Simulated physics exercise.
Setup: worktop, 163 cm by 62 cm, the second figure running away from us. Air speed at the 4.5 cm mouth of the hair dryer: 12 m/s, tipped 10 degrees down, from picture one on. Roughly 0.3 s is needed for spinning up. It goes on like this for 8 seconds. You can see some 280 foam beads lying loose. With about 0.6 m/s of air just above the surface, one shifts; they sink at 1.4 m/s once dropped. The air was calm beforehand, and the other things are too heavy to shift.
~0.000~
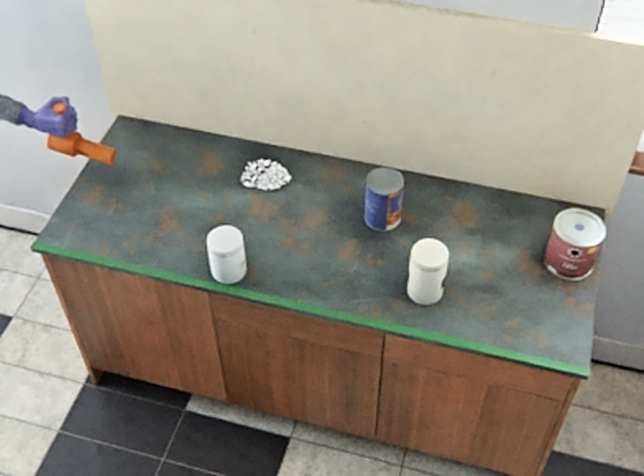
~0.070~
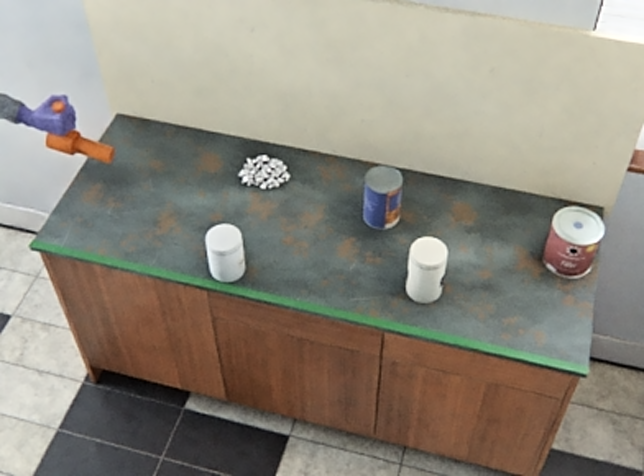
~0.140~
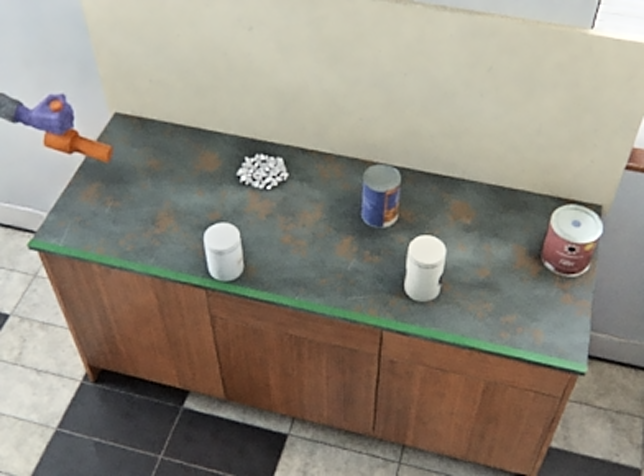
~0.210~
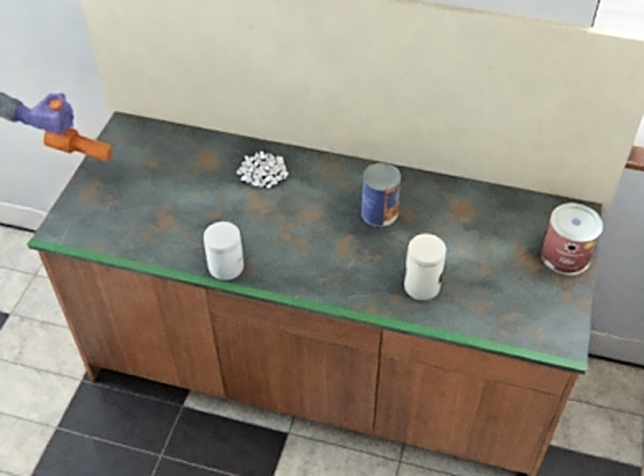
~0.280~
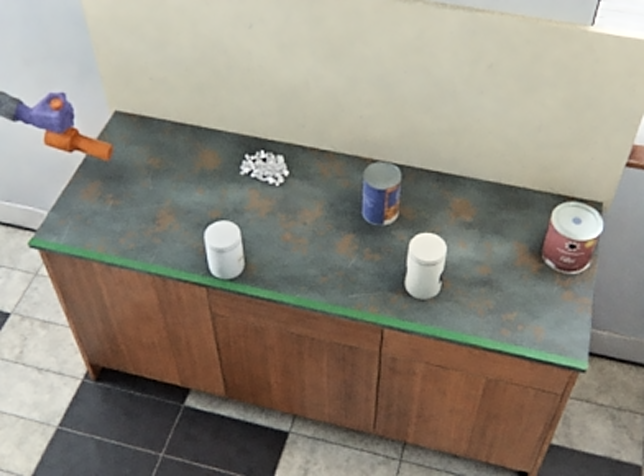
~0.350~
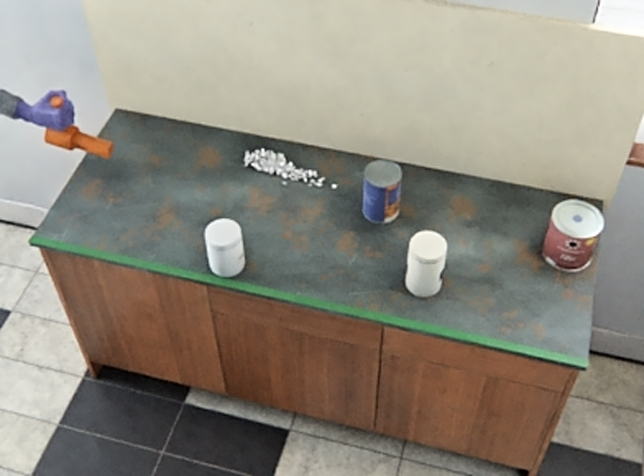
Green-edged countertop with tins and white jars, a purple-gloved hand holding an orange hair dryer and loose white foam beads spreading rightward.
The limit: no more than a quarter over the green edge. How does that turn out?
In the end the amount is not too much.
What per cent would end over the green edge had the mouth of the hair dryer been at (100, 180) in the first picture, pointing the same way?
I'd expect close to 0 per cent.
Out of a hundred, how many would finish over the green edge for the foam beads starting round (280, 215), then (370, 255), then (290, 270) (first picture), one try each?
30, 60 and 100 in a hundred, respectively.
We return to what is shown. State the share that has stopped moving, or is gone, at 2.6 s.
About 100 per cent.
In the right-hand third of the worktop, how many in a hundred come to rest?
Roughly 1 in a hundred.
After 1.6 s, 34 % are on the move or not yet settled, 0 % are over the green edge; the middle of those still in play is near (566, 197).
After 2.6 s, 1 % are on the move or not yet settled, 0 % are over the green edge.
After 4.4 s, 1 % are on the move or not yet settled, 0 % are over the green edge.
After 8.0 s, at the end, 0 % are over the green edge.
